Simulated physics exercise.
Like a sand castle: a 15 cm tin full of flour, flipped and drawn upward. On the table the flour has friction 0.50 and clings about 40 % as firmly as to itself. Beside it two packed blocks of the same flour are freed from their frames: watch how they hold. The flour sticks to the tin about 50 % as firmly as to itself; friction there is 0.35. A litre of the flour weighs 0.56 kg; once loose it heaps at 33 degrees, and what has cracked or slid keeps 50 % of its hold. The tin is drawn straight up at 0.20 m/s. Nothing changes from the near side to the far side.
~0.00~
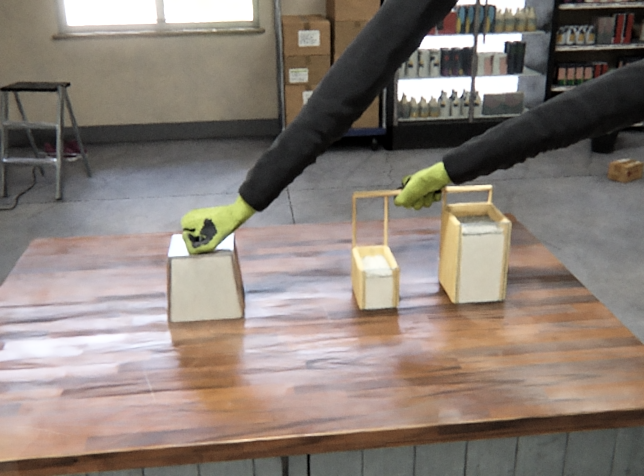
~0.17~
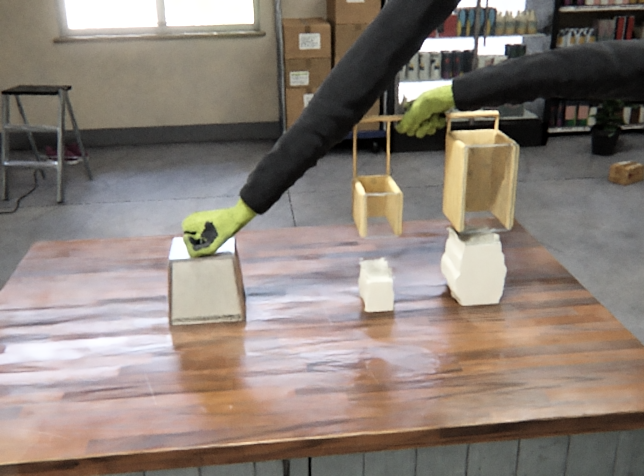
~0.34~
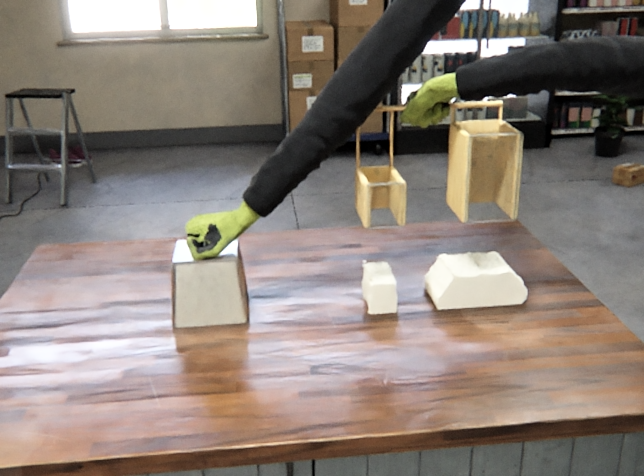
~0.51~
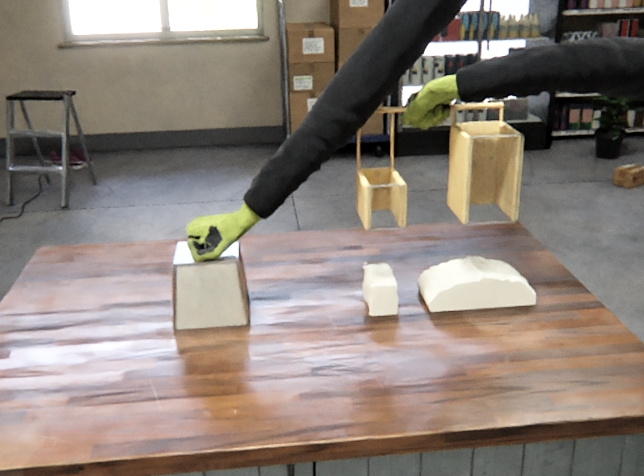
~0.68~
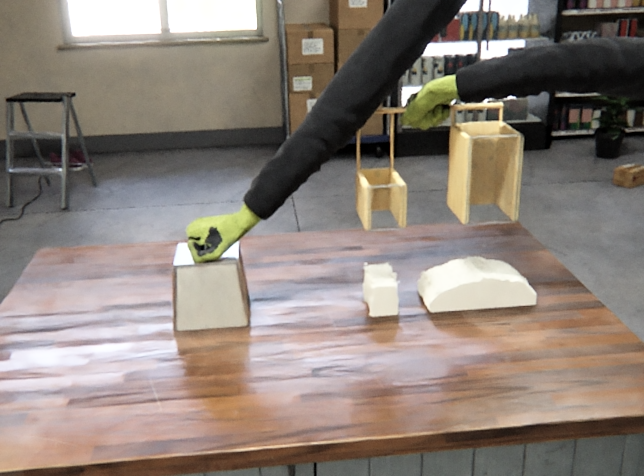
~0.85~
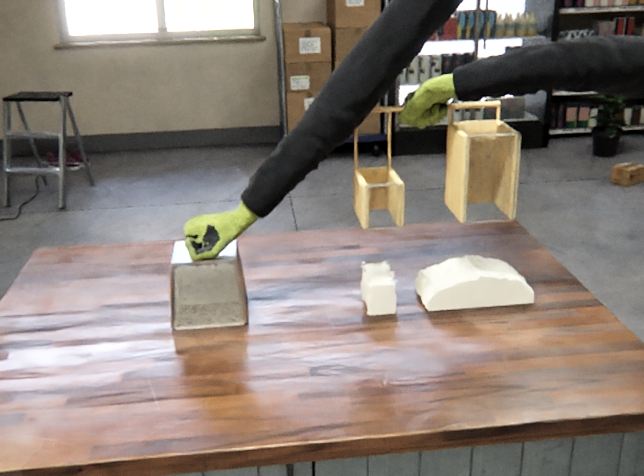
A gloved hand lifts two wooden boxes off a pair of pale blocks on a wooden table, while the other hand rests on a tapered container at left. The larger block slumps into a low, wide mound as the smaller one keeps its height, and the container barely shifts.
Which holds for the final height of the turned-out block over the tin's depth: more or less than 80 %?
It comes out less than 80 %.
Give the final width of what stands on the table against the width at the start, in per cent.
About 180 %.
By 1.22 s, the tin is up by 7.4 cm.
By 1.66 s, the tin is up by 16 cm; what stands on the table is 60 % of the tin's depth.
By 2.09 s, the tin is up by 25 cm; what stands on the table is 60 % of the tin's depth.
By 2.53 s, the tin is up by 27 cm; what stands on the table is 60 % of the tin's depth.
By 2.63 s, at the end, the tin is up by 27 cm; what stands on the table is 60 % of the tin's depth.
